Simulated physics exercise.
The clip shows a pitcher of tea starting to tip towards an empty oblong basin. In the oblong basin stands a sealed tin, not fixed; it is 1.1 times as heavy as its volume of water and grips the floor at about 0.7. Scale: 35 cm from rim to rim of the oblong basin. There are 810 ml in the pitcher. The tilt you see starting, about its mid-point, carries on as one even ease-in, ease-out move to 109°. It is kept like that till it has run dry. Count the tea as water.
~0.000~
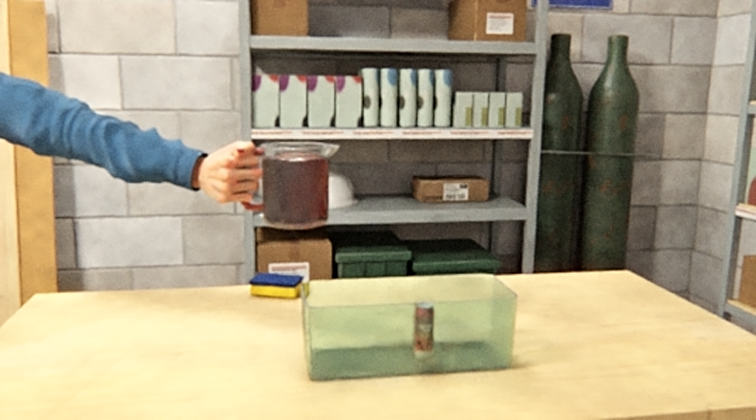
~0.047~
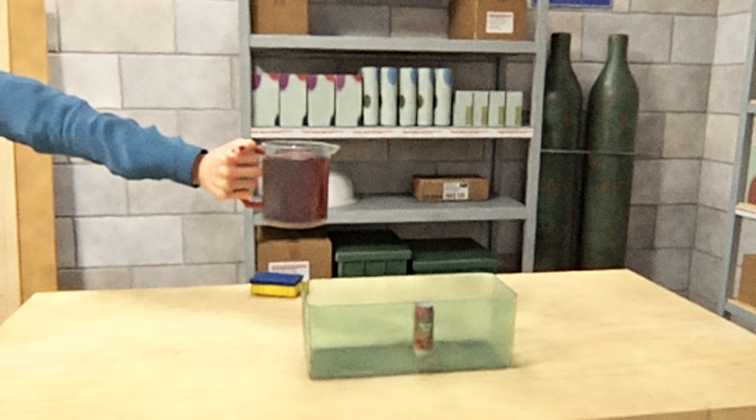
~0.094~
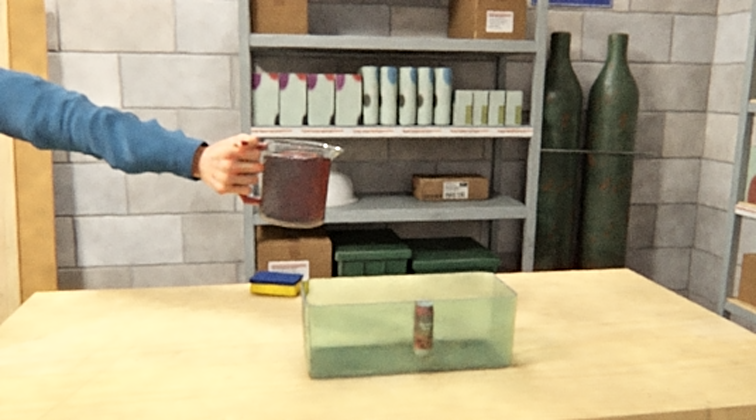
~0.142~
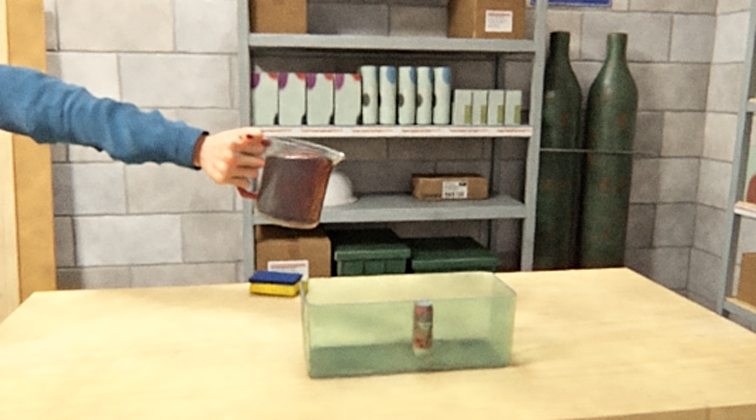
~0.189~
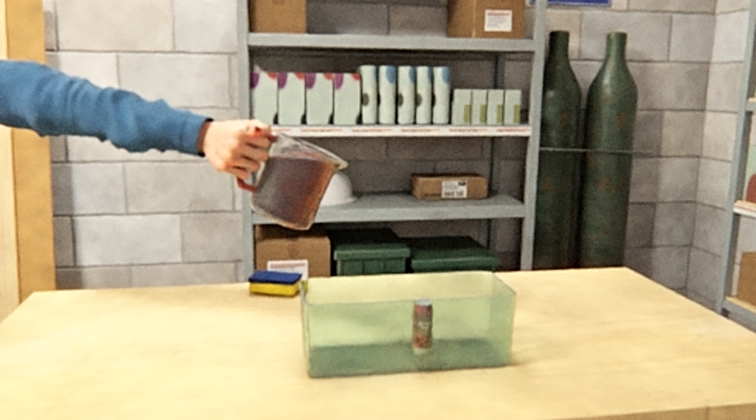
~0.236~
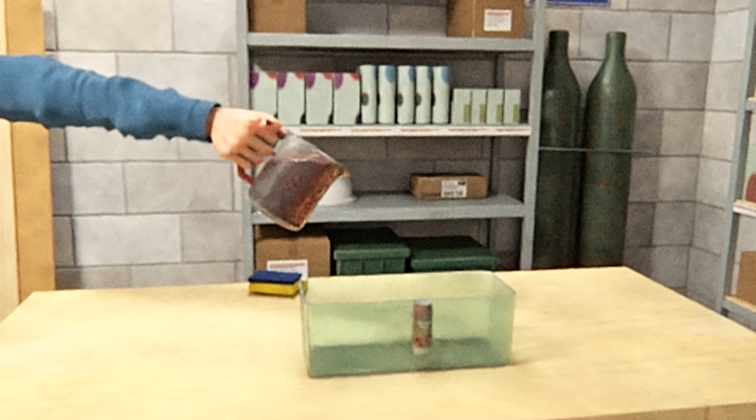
A glass pitcher of reddish-brown tea, held at the left by a hand in a blue sleeve, leans slowly and then faster to the right above a pale wooden table. Below it are a clear, greenish oblong basin with a small tin inside and a blue-and-yellow sponge. The steady, level view faces a storeroom's grey shelves, block wall and two dark green cylinders.
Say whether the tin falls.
The tin keeps standing.
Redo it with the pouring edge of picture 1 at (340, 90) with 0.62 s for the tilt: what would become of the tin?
Then it topples.
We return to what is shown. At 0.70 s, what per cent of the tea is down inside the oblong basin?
About 66 per cent.
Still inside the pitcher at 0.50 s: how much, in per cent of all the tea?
Some 56 per cent.
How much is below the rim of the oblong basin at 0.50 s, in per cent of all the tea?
Near 12 in a hundred.
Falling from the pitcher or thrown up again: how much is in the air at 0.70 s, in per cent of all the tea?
About 20 per cent.
By 0.50 s the tilt is 99° and 56 per cent is still to pour; the tin stands where it began.
By 0.70 s the tilt is 109° and 14 per cent is still to pour; the tin stands where it began.
By 0.90 s the tilt is 109° and 2 per cent is still to pour; the tin stands where it began.
By 1.12 s the tilt is 109° and 0 per cent is still to pour; the tin stands where it began.
At rest the tin stands where it began.
